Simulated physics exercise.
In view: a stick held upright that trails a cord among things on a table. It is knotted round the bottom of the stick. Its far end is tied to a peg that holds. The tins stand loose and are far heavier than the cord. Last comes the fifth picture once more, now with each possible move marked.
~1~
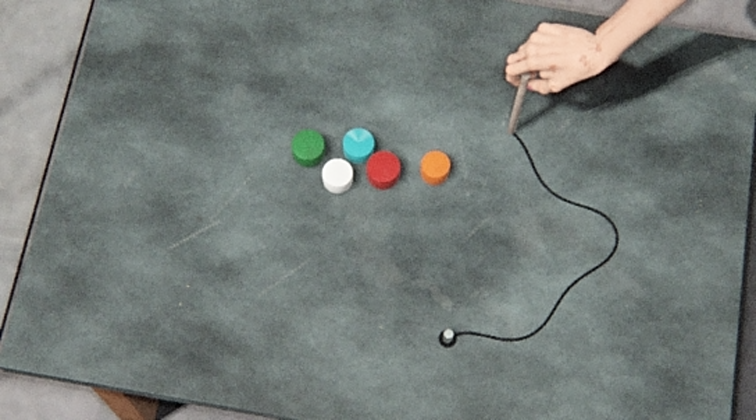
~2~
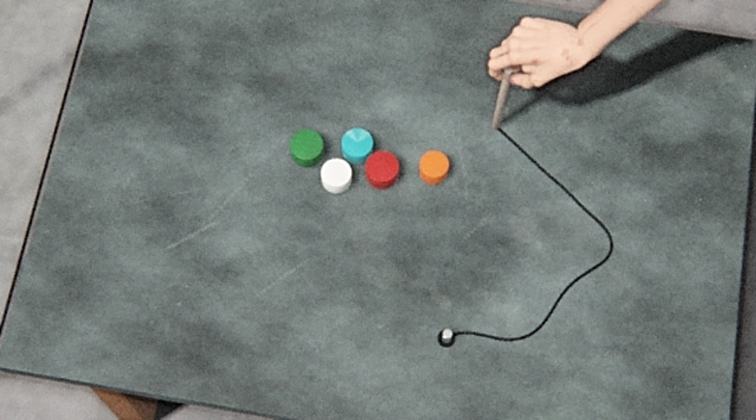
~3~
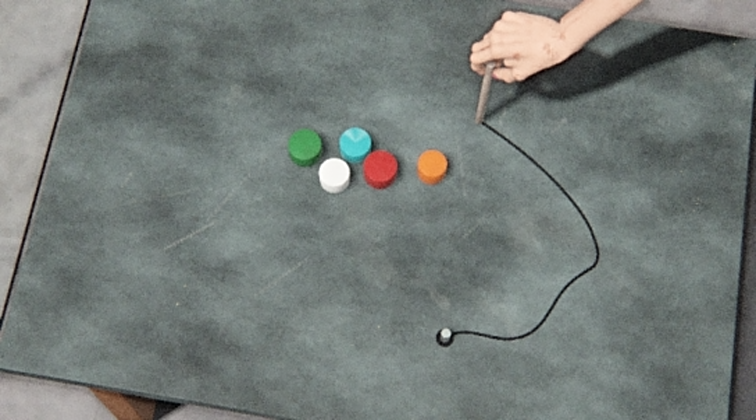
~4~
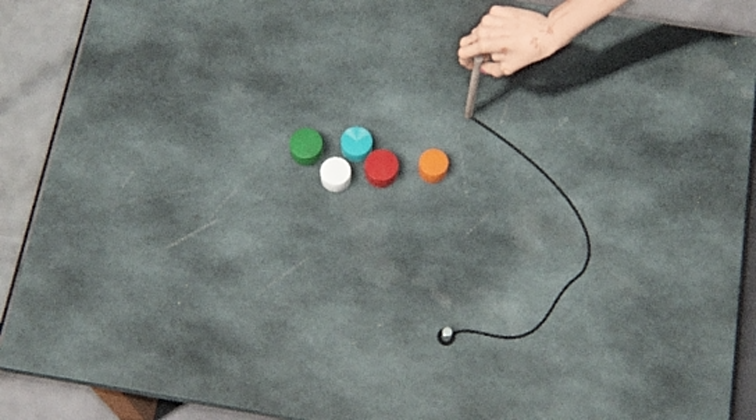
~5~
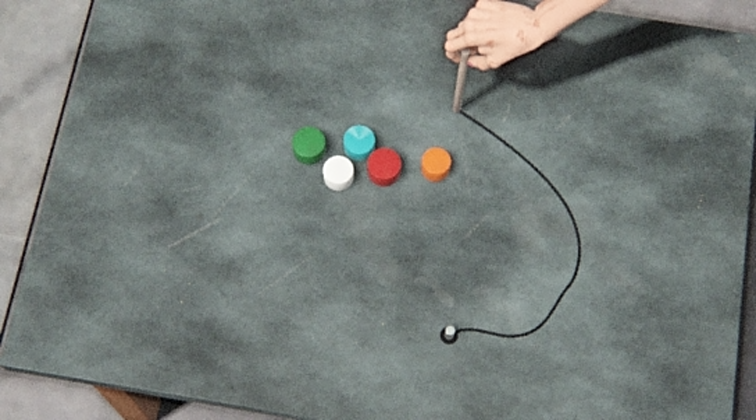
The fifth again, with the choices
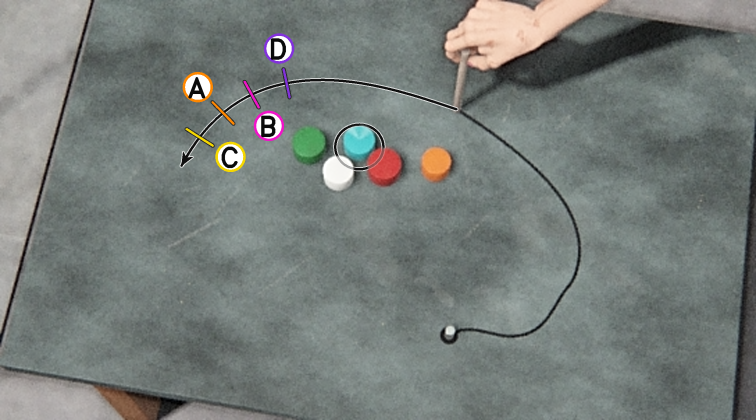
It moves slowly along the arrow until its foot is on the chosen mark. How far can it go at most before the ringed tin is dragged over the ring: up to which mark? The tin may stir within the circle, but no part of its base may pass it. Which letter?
All is well up to A.
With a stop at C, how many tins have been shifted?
By then, four.
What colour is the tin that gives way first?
The orange one.
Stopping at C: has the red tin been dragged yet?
Yes.
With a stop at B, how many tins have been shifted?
One.
On the marked copy, A at (223, 113); B at (252, 95); C at (200, 137); D at (287, 83); the ring at (359, 147); the route from (457, 109) via (304, 81) to (182, 166).
Taking A. A third of the way, foot of the stick (374, 86); turquoise tin (359, 143).
Two thirds of the way, foot of the stick (289, 83); turquoise tin (359, 143).
When it is over, foot of the stick (223, 113); orange tin (403, 189); turquoise tin (359, 145); the turquoise tin is still in its ring.
As for the rest, B is safe but short; C drags the ringed tin to (347, 157); D is safe but short.
